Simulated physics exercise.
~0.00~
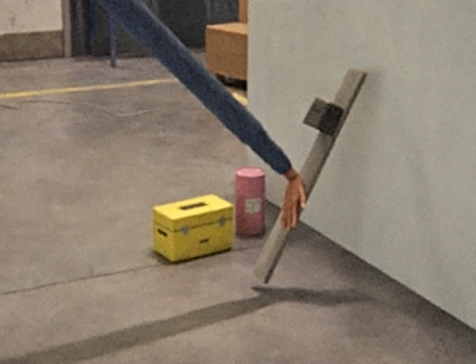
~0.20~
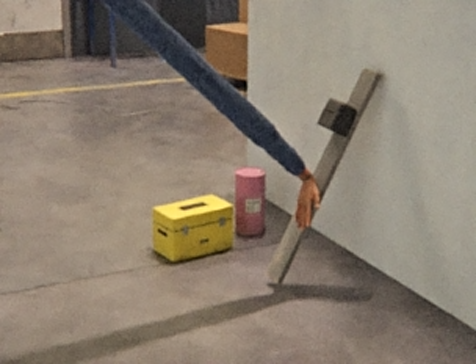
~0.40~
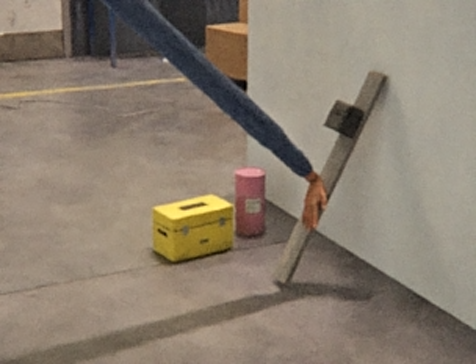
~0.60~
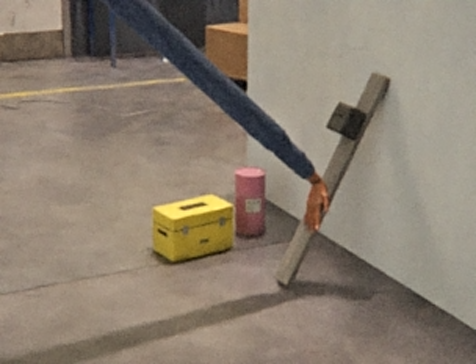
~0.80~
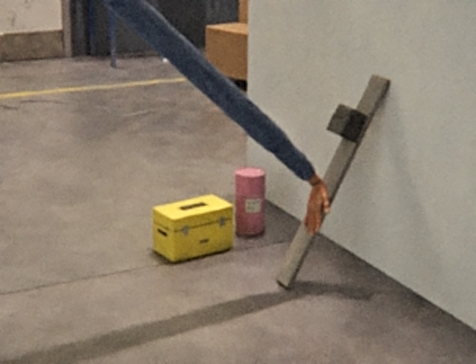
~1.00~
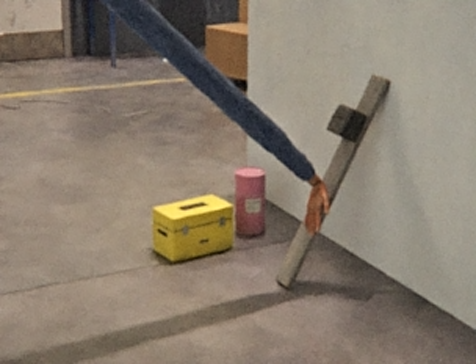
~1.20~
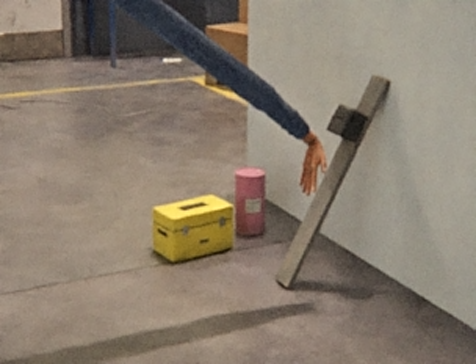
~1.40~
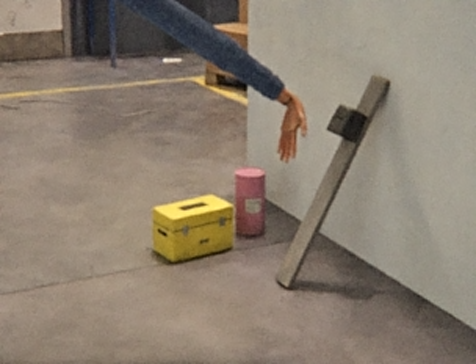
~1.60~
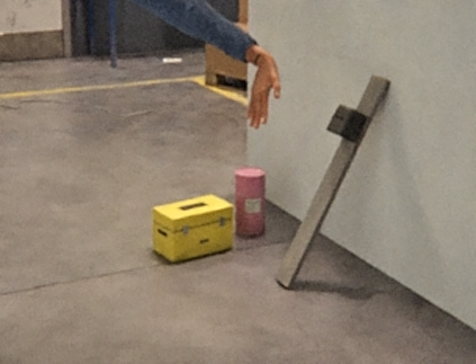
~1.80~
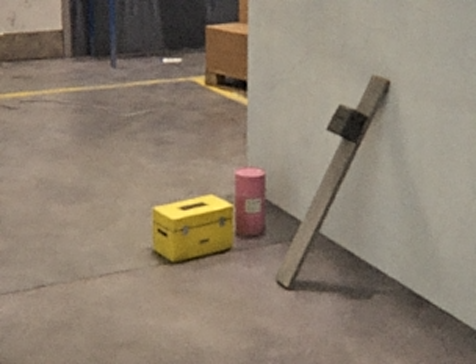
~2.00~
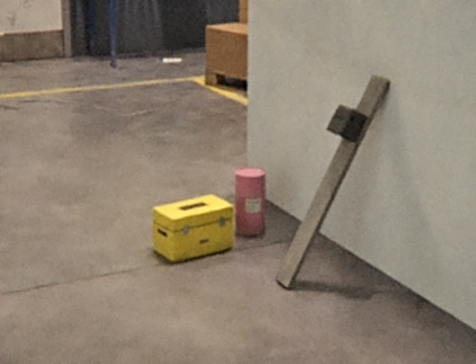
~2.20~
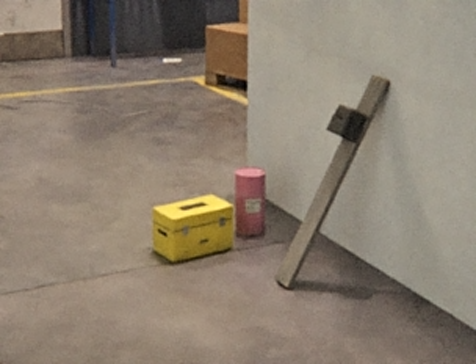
The video shows a hand shifting a grey plank with a dark block on it slightly right to lean against a pale wall, near a yellow toolbox and pink canister. The hand lets go and withdraws to the upper left, and the plank stays leaning.
